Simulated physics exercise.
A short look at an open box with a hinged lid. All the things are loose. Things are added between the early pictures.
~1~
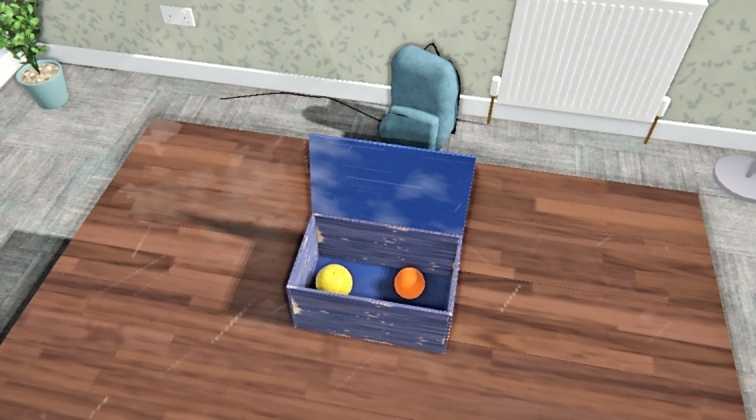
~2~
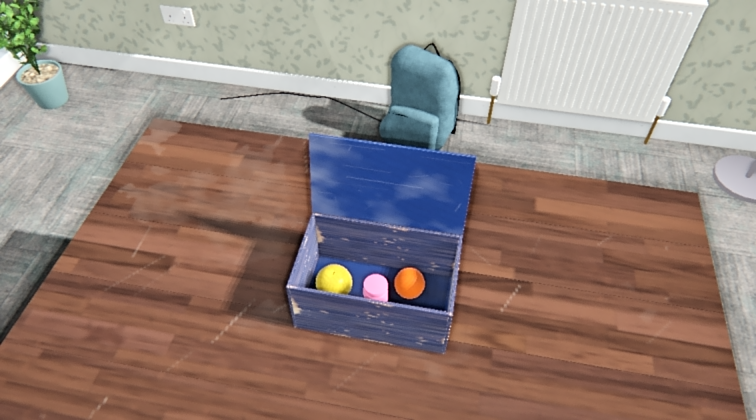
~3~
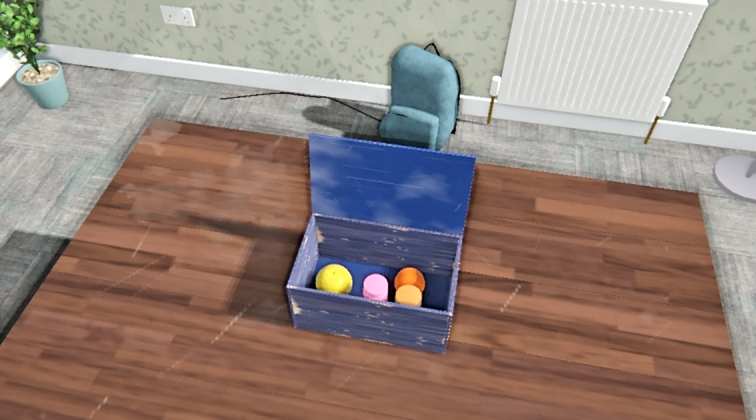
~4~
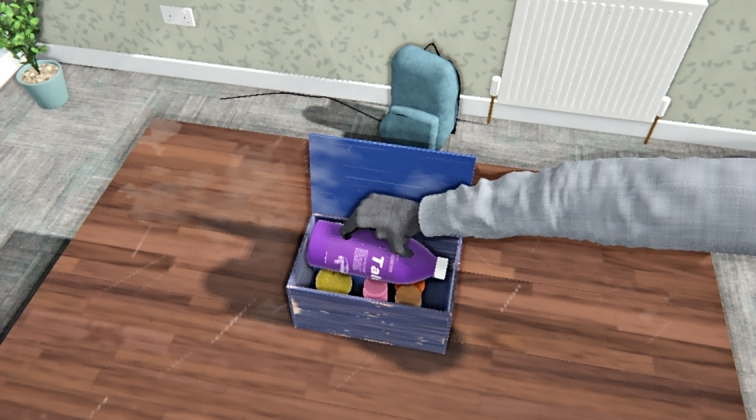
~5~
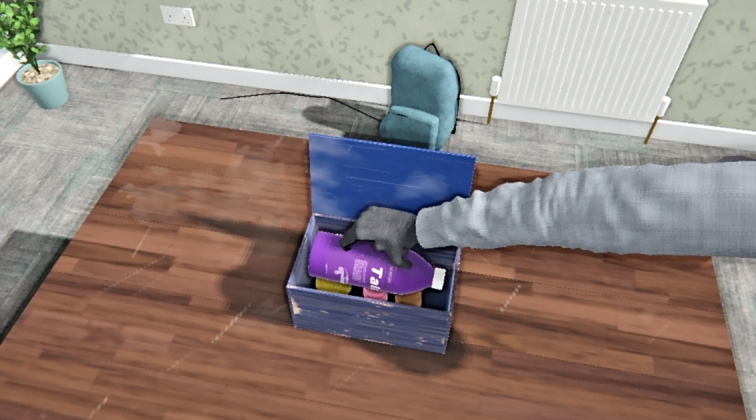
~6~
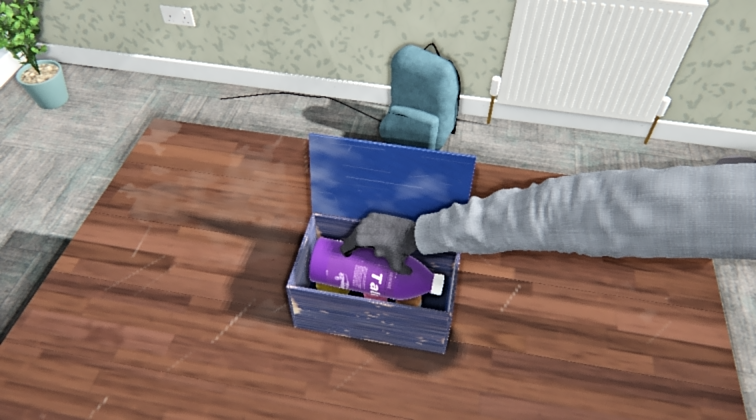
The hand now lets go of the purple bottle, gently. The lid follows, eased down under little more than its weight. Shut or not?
It will not close.
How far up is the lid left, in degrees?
Some 20° above the rim.
Then, 1.30 s after the last picture, lid 81° above the rim.
Then, 1.70 s after the last picture, lid 45° above the rim.
Then, 3.30 s after the last picture, lid 22° above the rim.
At rest, lid 22° above the rim; all 5 in place. Seen from the same camera at the end, purple bottle near (377, 274).
